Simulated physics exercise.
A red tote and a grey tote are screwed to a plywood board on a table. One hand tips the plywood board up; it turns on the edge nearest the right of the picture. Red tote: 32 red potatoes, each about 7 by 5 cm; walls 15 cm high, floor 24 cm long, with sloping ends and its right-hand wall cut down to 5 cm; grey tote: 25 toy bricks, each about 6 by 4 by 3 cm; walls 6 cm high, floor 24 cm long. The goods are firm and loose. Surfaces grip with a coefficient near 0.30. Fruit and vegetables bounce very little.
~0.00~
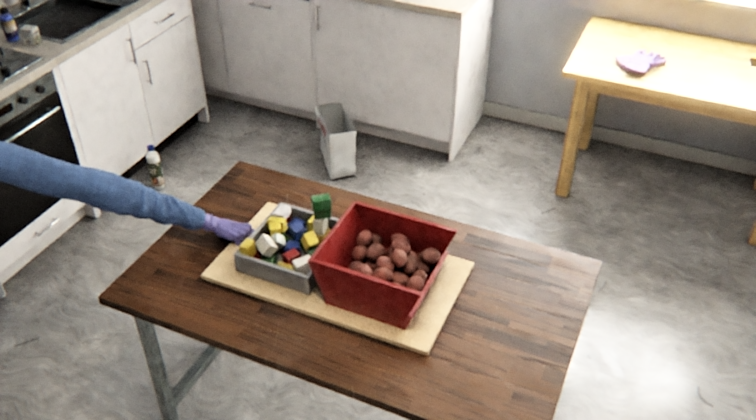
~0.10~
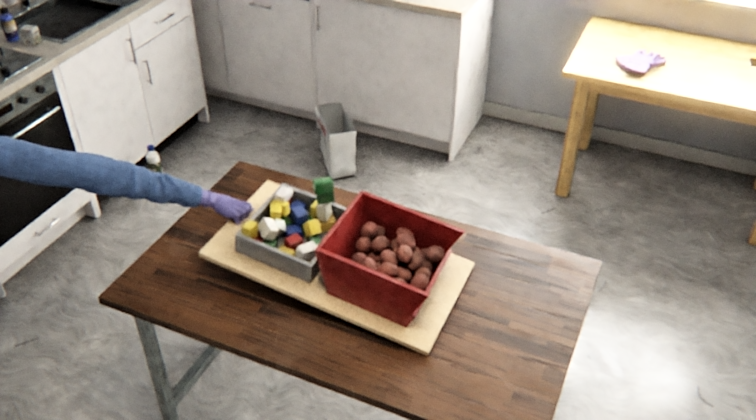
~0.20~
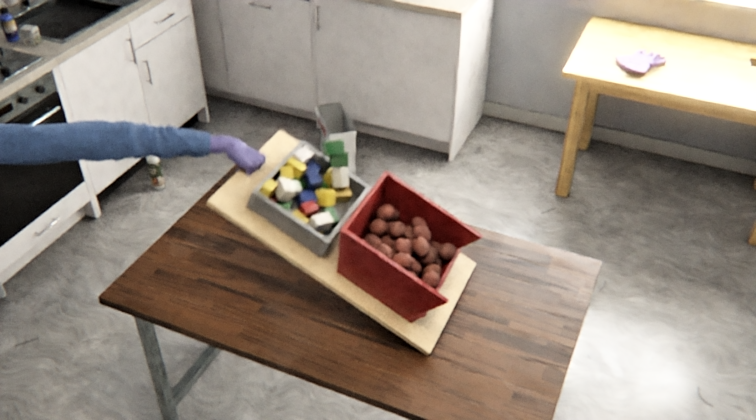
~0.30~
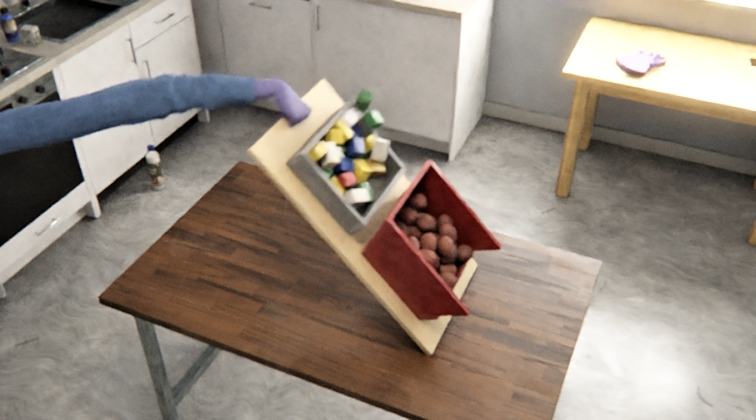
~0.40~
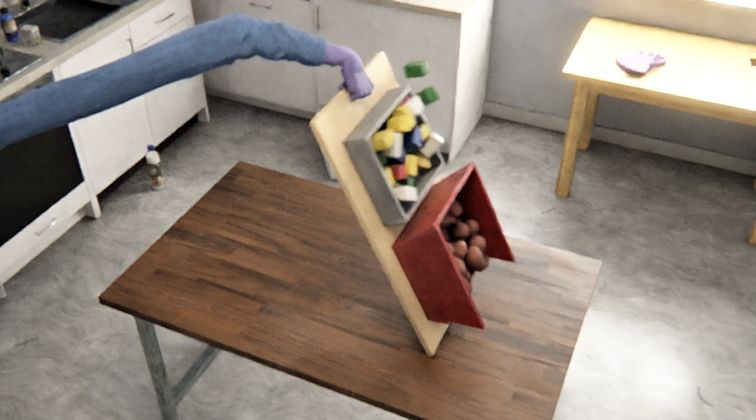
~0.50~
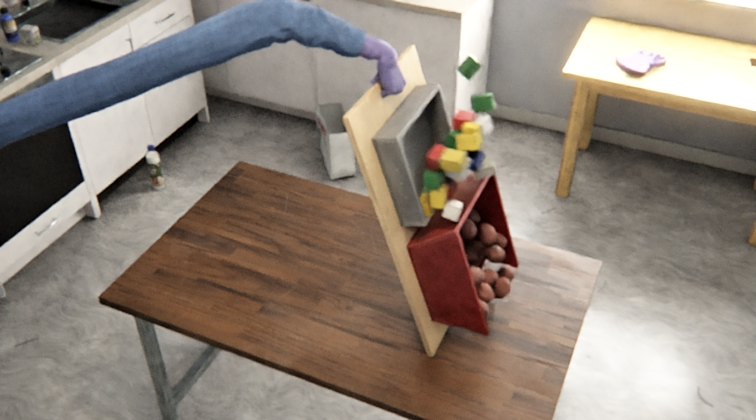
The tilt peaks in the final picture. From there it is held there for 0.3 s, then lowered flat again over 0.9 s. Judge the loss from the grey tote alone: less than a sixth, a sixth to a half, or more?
Out of the grey tote go upwards of half of the toy bricks.
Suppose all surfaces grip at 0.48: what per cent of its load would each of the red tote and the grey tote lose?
Then red tote 90, grey tote 90 per cent.
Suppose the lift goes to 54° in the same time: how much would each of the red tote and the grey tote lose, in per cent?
In that case red tote 40, grey tote 40 per cent.
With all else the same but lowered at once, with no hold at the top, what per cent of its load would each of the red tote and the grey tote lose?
In that case red tote 80, grey tote 90 per cent.
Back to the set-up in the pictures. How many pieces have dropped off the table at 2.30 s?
About 30.
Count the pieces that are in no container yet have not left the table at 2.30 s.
Some 16 pieces.
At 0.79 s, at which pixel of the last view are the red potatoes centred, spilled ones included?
At about (504, 319).
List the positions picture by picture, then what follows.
In the first picture (we follow the rim corner now nearest the camera), grey tote at (305, 276); red tote at (421, 294); tilt 0°; nothing out yet.
Grey tote at (309, 264); red tote at (429, 295); tilt 7°, in the second picture.
Grey tote at (326, 240); red tote at (449, 301); tilt 25°, in the third picture.
Grey tote at (363, 221); red tote at (470, 314); tilt 46°; 2 out, the lowest brick at (373, 120), in the fourth picture.
Grey tote at (405, 218); red tote at (484, 328); tilt 64°; 2 out, the lowest brick at (428, 96), in the fifth picture.
Grey tote at (425, 221); red tote at (488, 334); tilt 71°; 22 out, in the sixth picture.
After 0.79 s, tilt 71°; 24 of 32 out of the red tote and 23 of 25 out of the grey tote.
After 1.15 s, tilt 47°; 27 of 32 out of the red tote and 23 of 25 out of the grey tote.
After 1.65 s, tilt 1°; 27 of 32 out of the red tote and 23 of 25 out of the grey tote.
When it is over (at 2.30 s), 27 of 32 out of the red tote and 23 of 25 out of the grey tote. Asked share, 23 of 25, 92 per cent.
